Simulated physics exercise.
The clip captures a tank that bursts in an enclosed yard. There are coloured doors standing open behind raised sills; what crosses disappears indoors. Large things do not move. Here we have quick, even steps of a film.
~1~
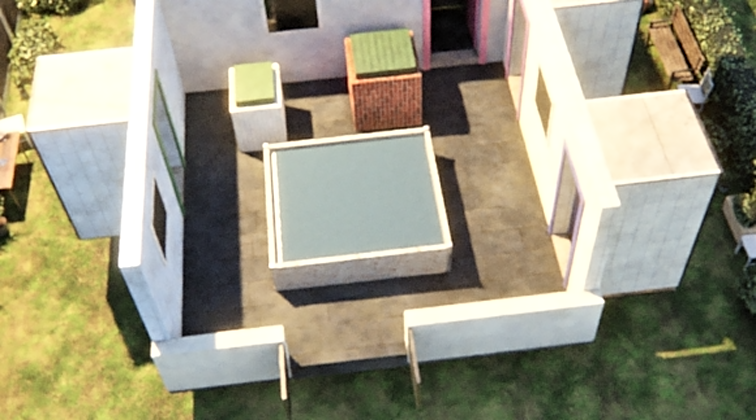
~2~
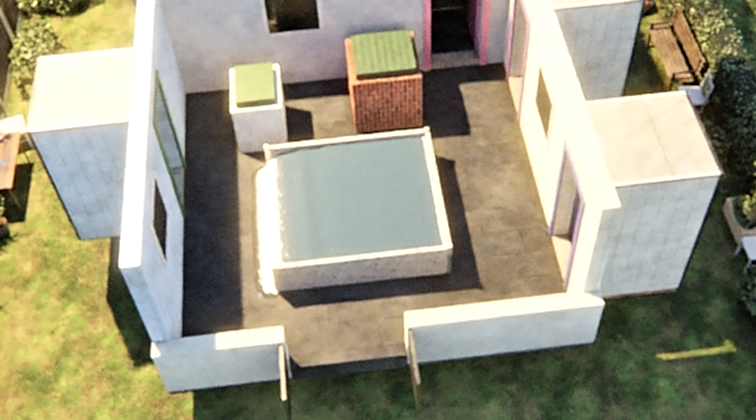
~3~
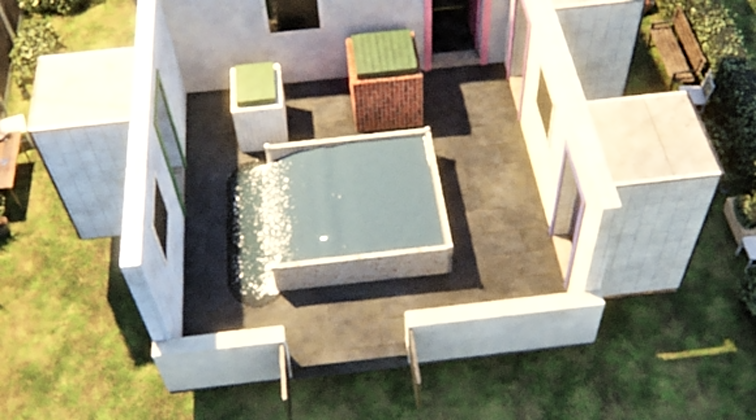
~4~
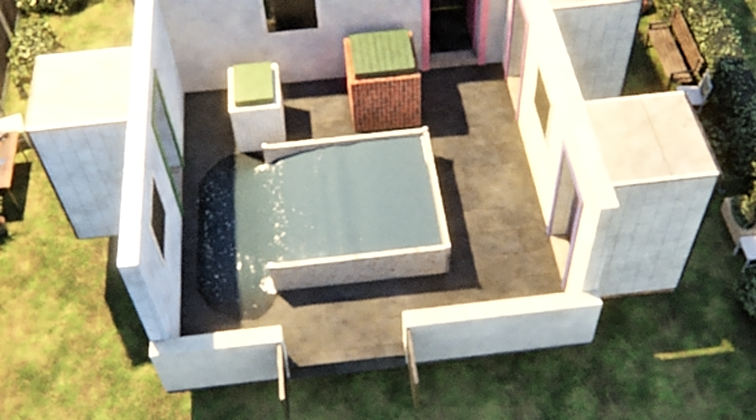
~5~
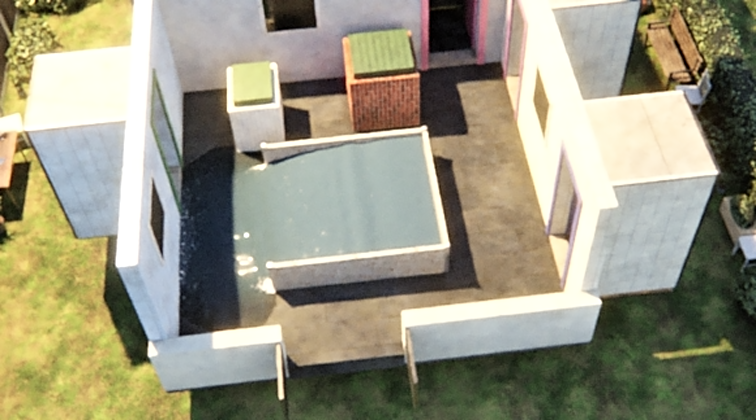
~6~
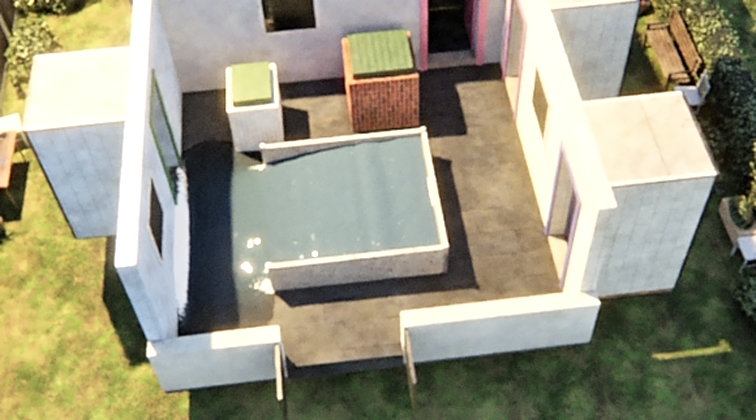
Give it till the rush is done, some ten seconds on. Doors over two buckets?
In the end the pink door lets in little enough there. The blue door lets too much in there. The purple door lets in little enough there. The green door lets too much in there.
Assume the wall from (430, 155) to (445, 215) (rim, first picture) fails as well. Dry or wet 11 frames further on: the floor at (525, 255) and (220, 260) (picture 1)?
Taking them in turn: Swamped and untouched.
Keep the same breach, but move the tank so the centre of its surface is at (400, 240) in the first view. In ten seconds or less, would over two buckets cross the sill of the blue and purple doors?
The blue door doesn't reach it while the purple door doesn't reach it.
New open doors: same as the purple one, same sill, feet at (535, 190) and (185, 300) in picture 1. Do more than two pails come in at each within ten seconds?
Falls short, then goes past it.
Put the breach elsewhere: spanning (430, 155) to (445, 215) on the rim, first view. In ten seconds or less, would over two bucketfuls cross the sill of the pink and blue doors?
One by one: The pink one lets more in; the blue one floods.
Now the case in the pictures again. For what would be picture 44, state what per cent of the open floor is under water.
I reckon 85 per cent or so.
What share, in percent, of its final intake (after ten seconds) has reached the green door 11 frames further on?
My guess is about 50 %.
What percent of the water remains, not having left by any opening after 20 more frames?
I'd estimate close to 92 per cent.
A moment on, water covers 25 % of the floor; the pink door not reached, the blue door not reached, the purple door not reached, the green door over two buckets in.
Next, water covers 35 % of the floor; the pink door not reached, the blue door not reached, the purple door not reached, the green door far over two buckets in.
Then, water covers 60 % of the floor; the pink door not reached, the blue door not reached, the purple door not reached, the green door far over two buckets in.
Later, water covers 85 % of the floor; the pink door wet at the sill, nothing in, the blue door over two buckets in, the purple door wet at the sill, nothing in, the green door far over two buckets in.
In the end, water covers 95 % of the floor; the pink door wet at the sill, nothing in, the blue door far over two buckets in, the purple door under two buckets in, the green door far over two buckets in.
